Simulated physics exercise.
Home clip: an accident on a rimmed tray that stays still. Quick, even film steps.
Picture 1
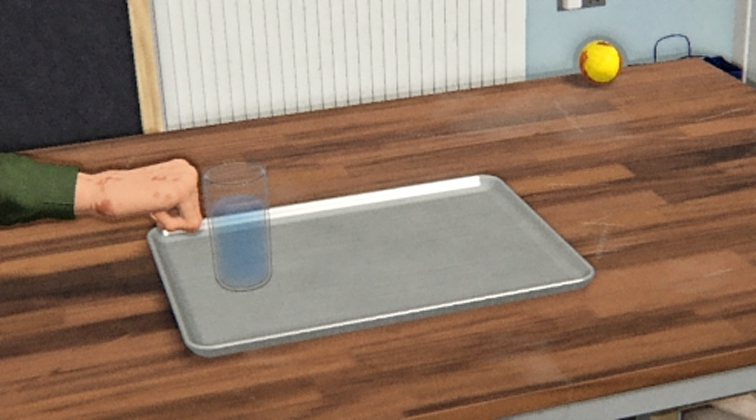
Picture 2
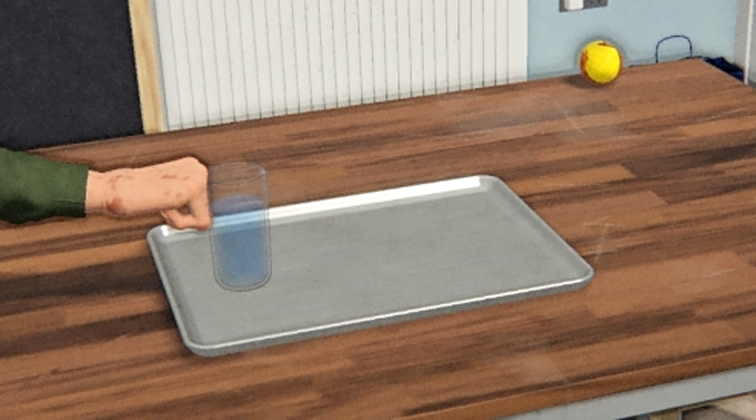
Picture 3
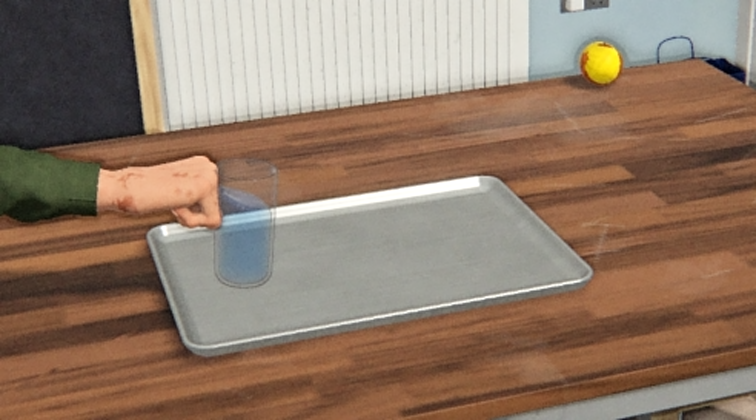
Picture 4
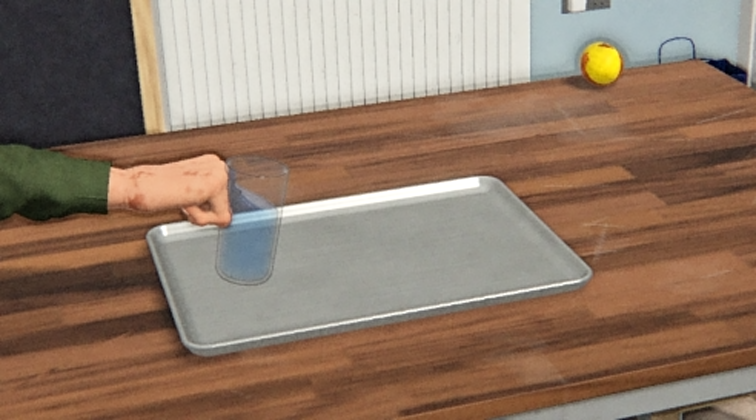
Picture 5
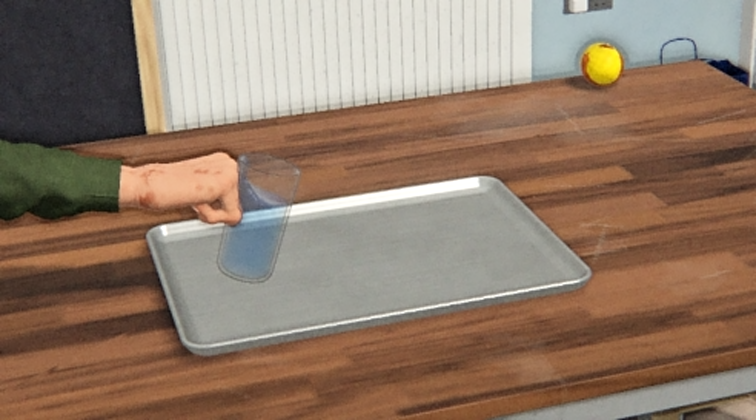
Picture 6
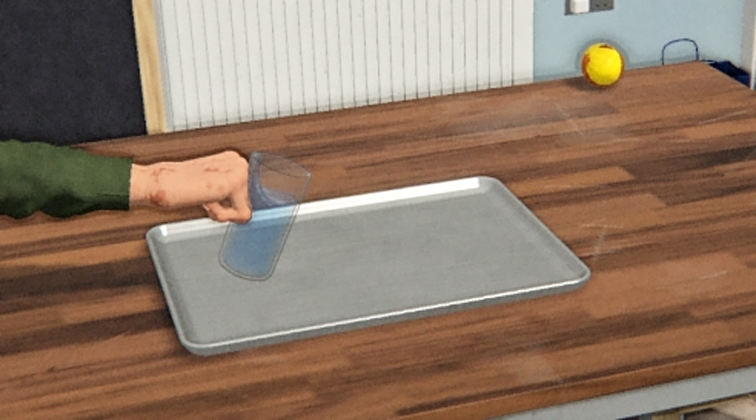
At first, a hand in a green sleeve holds an upright clear glass of blue liquid at the left side of a gray metal tray on a wooden table. The hand then moves right, pushing the glass's upper part so it leans steadily further rightward, the liquid shifting inside.
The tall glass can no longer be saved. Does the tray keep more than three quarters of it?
No, the tray is going to lose more than a quarter of it.
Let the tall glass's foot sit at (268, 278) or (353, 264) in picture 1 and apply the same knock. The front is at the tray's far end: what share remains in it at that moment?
Roughly 60 % and 80 %.
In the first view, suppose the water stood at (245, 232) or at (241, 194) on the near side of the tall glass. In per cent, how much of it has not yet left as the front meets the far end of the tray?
First fill near 55 percent, second near 55 percent.
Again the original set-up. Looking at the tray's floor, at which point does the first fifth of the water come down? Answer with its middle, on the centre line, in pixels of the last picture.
Touchdown, mid-line: Approx. (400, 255).
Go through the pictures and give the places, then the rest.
The first frame shows tilt 0°; right rim (264, 170); surface from (210, 207) to (262, 199); the tray's far rim is at (542, 222); the tray is clear ahead.
The second frame shows tilt 0°; right rim (264, 170); surface from (210, 207) to (262, 199).
The third frame shows tilt 6°; right rim (275, 169); surface from (216, 187) to (264, 199).
The fourth frame shows tilt 12°; right rim (286, 169); surface from (227, 183) to (276, 204).
The fifth frame shows tilt 18°; right rim (298, 171); surface from (232, 200) to (286, 198).
The sixth frame shows tilt 24°; right rim (309, 174); surface from (235, 213) to (295, 196).
A moment on, the tall glass is falling and 100 per cent is in the glass, 0 on the tray and 0 above or beyond its rim.
Next, the tall glass lies on its side and 66 per cent is in the glass, 23 on the tray and 11 above or beyond its rim.
Then the tall glass lies on its side and 35 per cent is in the glass, 55 on the tray and 10 above or beyond its rim.
Later the tall glass lies on its side and 19 per cent is in the glass, 40 on the tray and 41 above or beyond its rim.
In the end 60 per cent is held by tray and glass, 40 is off the tray.
